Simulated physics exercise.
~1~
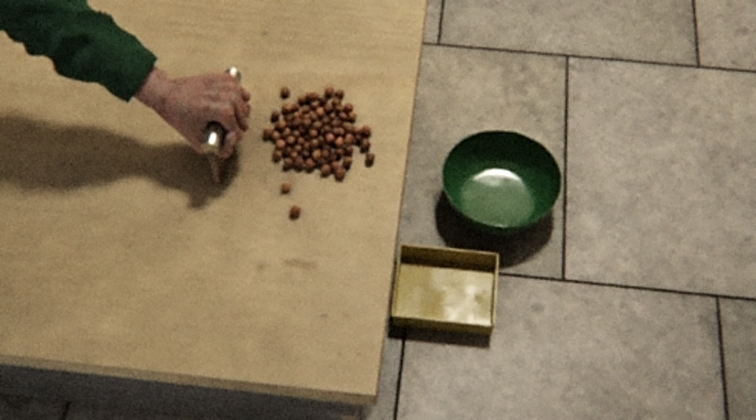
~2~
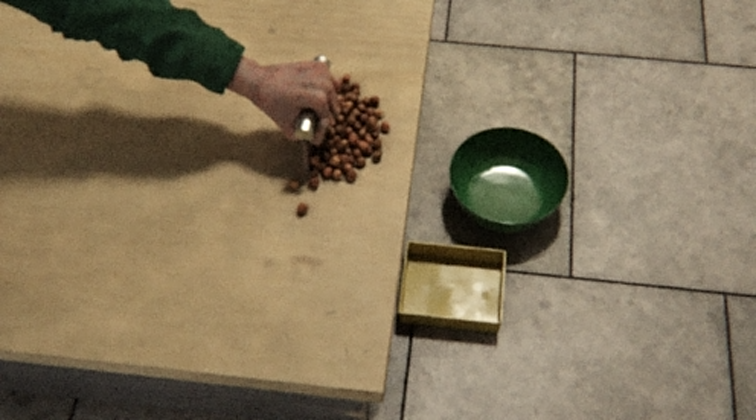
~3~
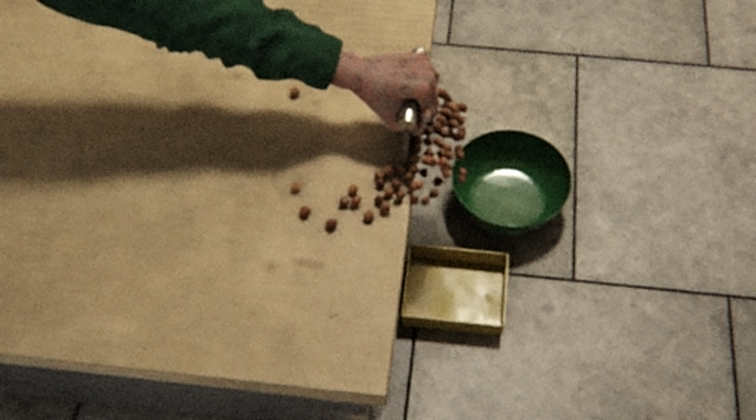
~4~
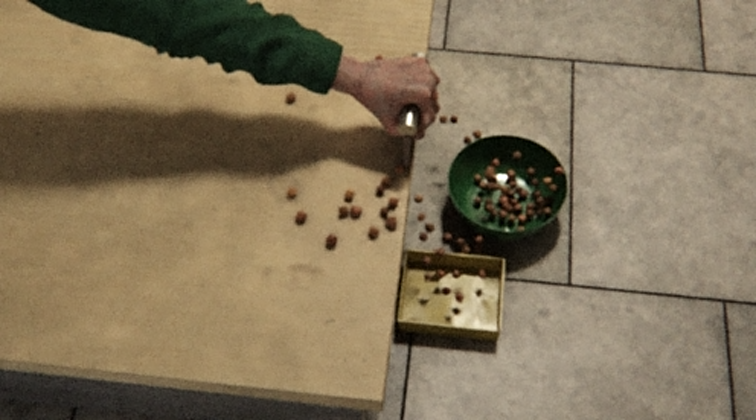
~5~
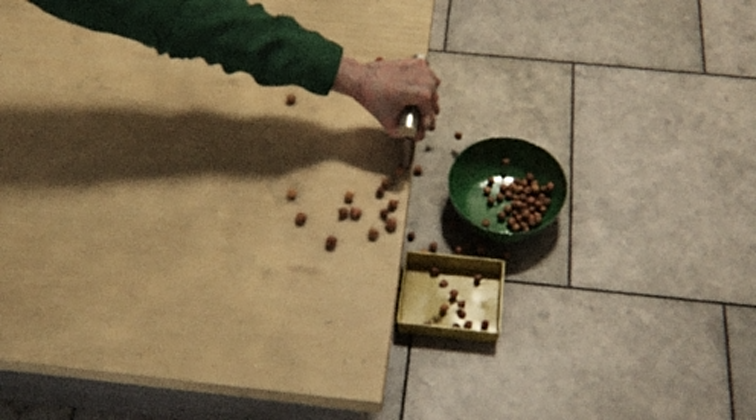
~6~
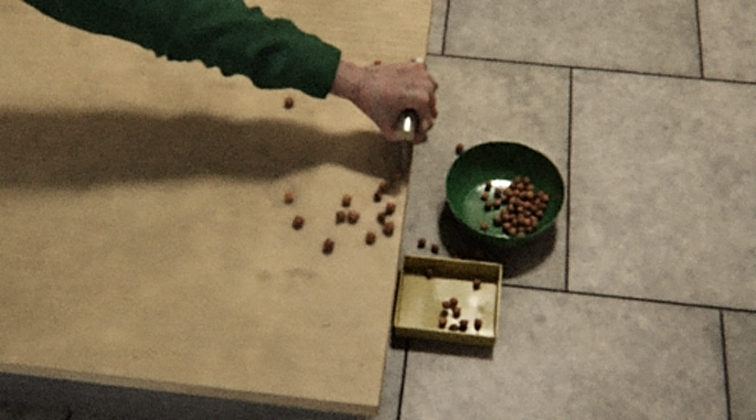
In this clip, a hand in a green sleeve pushes a scraper rightward through a pile of hazelnuts on a wooden table and stops at the edge; many drop into a green bowl, fewer into a yellow tin, while some miss and others stay on the table.
